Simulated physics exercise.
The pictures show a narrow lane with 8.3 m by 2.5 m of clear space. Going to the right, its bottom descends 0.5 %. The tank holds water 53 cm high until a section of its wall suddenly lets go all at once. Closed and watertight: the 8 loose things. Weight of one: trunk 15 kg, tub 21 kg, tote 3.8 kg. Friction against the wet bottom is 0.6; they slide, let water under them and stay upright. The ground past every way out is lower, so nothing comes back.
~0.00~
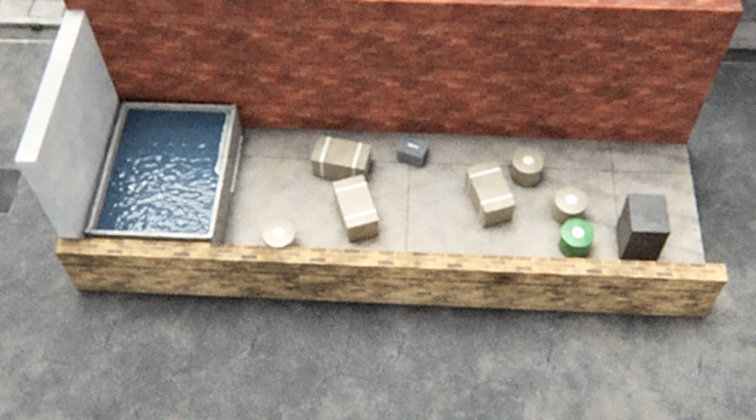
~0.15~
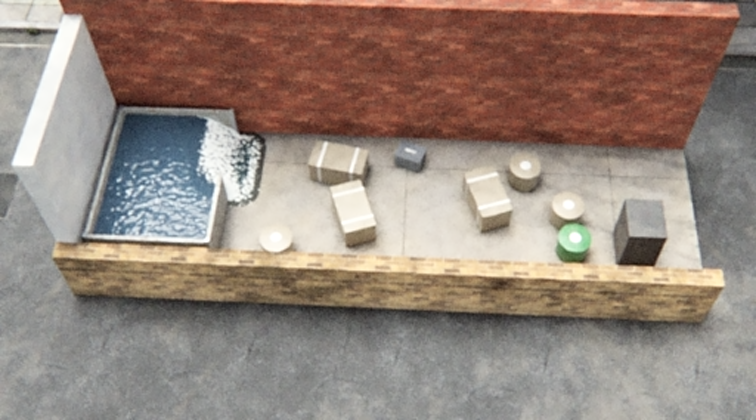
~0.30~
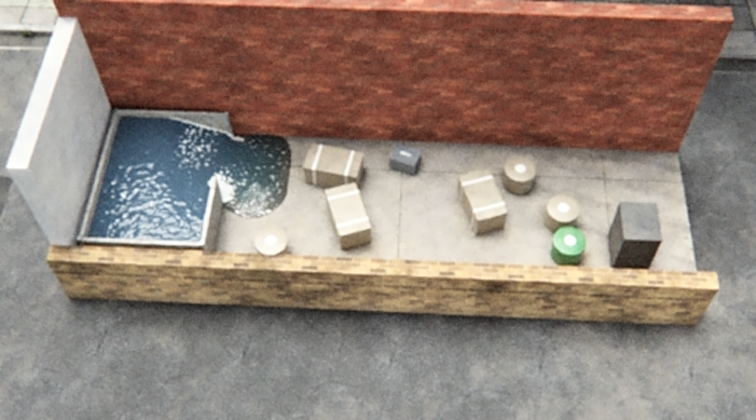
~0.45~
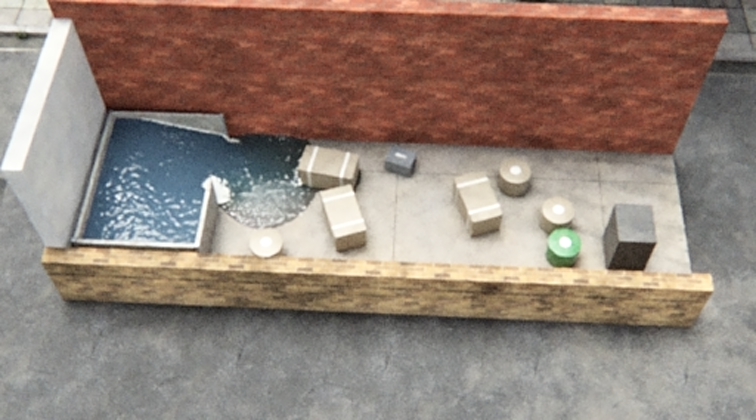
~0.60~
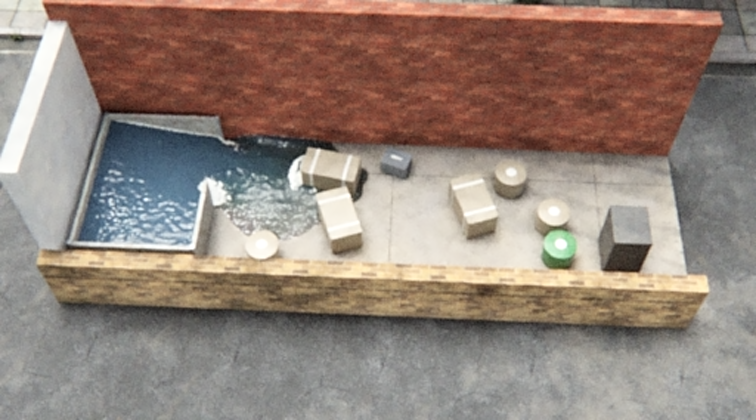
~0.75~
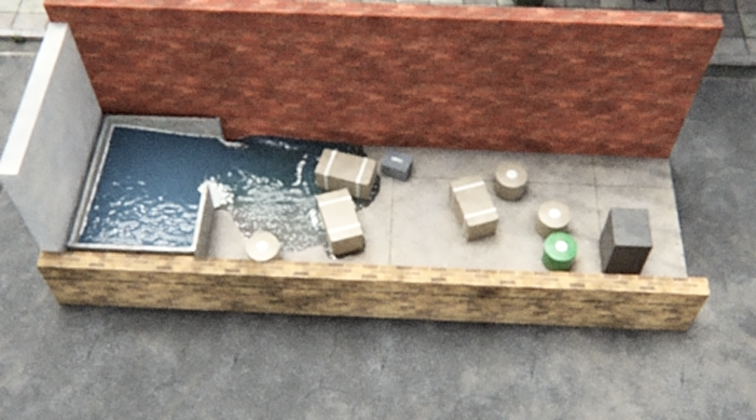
Water pours from a tank into a walled lane and pushes one tan box right.
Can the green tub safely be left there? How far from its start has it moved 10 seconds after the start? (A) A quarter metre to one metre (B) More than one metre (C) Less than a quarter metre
The answer is A.
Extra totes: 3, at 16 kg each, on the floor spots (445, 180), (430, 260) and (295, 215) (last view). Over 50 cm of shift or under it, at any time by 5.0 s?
Item one beyond the mark, item two within the mark, item three within the mark.
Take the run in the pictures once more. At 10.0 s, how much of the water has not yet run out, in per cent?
I'd say some 60 percent hasn't gone yet.
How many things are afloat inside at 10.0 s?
I count 1.
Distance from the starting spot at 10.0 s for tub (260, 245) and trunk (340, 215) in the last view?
Log: Item 1 = 0 cm; item 2 = 450 cm.
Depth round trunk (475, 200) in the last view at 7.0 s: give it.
Roughly 10 cm.
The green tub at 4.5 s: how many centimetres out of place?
Some 60 cm from the start.
After 2.0 s the green tub is near (561, 247), 0.0 m from its start, aground; 0 of 8 are out; 2 afloat.
After 4.5 s the green tub is near (595, 270), 0.6 m from its start, aground; 1 of 8 are out; 3 afloat.
After 7.0 s the green tub is near (594, 271), 0.6 m from its start, aground; 3 of 8 are out; 2 afloat.
After 10.0 s the green tub is near (594, 271), 0.6 m from its start, aground; 4 of 8 are out; 1 afloat.
